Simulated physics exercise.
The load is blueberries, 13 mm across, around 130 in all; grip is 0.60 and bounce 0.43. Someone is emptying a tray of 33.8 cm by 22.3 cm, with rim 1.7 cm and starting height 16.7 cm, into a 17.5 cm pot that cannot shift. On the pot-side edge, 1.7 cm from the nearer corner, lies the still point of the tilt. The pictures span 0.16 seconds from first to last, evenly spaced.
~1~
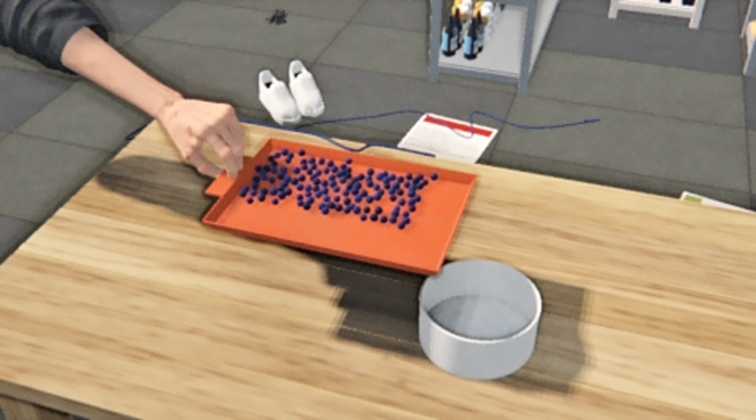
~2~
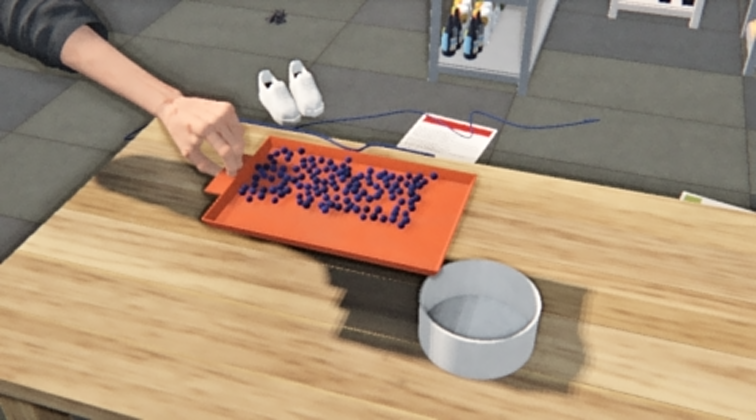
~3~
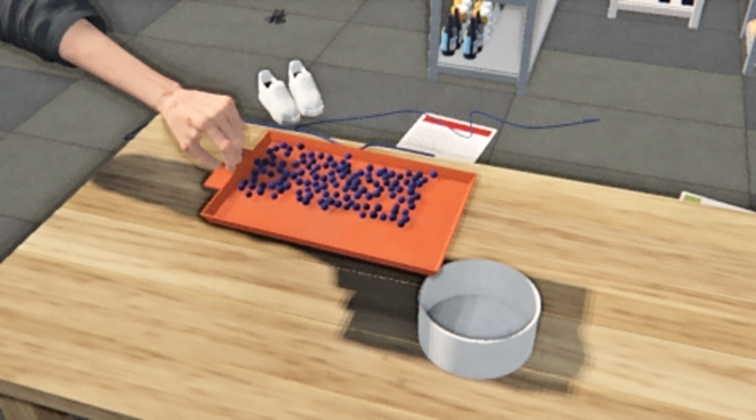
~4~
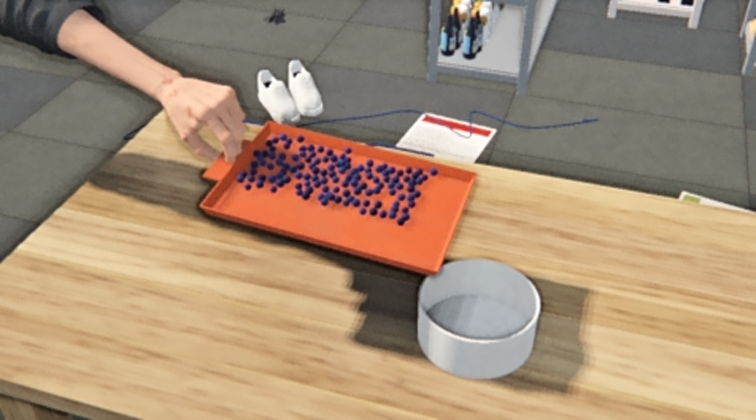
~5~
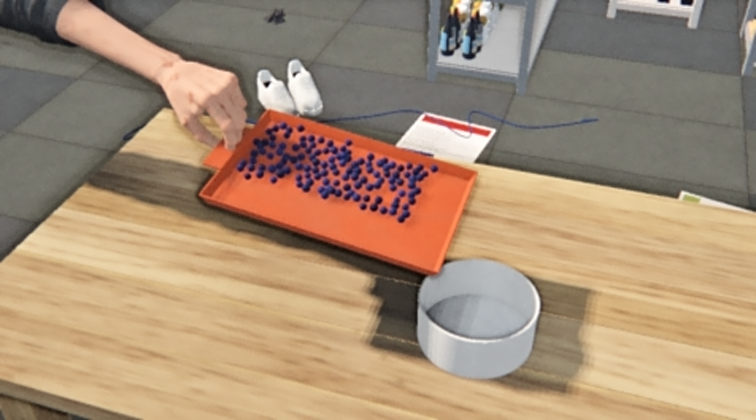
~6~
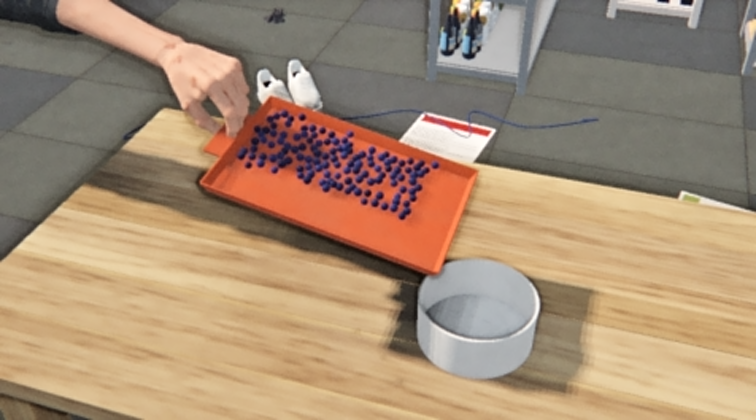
A hand gripping the left end of an orange tray of blueberries slowly raised that end, tilting the tray toward a round metal pot on a wooden table, while the berries stayed bunched in place.
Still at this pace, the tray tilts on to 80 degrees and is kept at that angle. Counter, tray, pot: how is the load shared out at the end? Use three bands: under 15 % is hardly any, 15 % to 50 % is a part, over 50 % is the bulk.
Shares - counter: A part; left on the tray: Hardly any; pot: The bulk.
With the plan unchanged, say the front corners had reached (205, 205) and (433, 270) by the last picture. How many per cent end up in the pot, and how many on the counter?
Final per cent - pot 0, counter 100.
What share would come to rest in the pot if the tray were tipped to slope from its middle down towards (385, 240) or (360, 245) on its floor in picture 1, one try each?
Near 30 and 0 per cent, in that order.
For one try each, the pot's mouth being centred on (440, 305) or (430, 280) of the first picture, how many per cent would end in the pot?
30 % and 0 %.
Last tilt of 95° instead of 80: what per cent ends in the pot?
I'd expect some 70 per cent in the pot.
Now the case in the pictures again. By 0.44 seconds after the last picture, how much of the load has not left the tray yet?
Around 90 percent of it.
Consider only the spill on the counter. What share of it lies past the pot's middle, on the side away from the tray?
Roughly 100 percent of the spill.
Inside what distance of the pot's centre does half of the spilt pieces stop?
I'd say close to 26 centimetres.
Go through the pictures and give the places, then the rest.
Tray tilt 0 degrees, front corners at (210, 219) and (434, 266); middle of the pieces at (337, 189); pot at (480, 299), in the first frame.
Tray tilt 1 degrees, front corners at (209, 217) and (434, 266); middle of the pieces at (336, 188), in the second frame.
Tray tilt 2 degrees, front corners at (208, 212) and (434, 266); middle of the pieces at (336, 185), in the third frame.
Tray tilt 5 degrees, front corners at (207, 204) and (434, 266), lowest corner right front; middle of the pieces at (336, 180), in the fourth frame.
Tray tilt 8 degrees, front corners at (207, 193) and (434, 267), lowest corner right front; middle of the pieces at (336, 173), in the fifth frame.
Tray tilt 12 degrees, front corners at (208, 181) and (435, 267), lowest corner right front; middle of the pieces at (338, 165); pot at (478, 298), in the sixth frame.
Then, 0.26 s after the last picture, tilt 46 degrees; the tray holds 100 %, the pot 0 %.
Then, 0.44 s after the last picture, tilt 69 degrees; the tray holds 90 %, the pot 0 %.
Then, 0.74 s after the last picture, tilt 80 degrees; the tray holds 0 %, the pot 65 %.
In the end, counter 30 %, tray 0 %, pot 70 %.
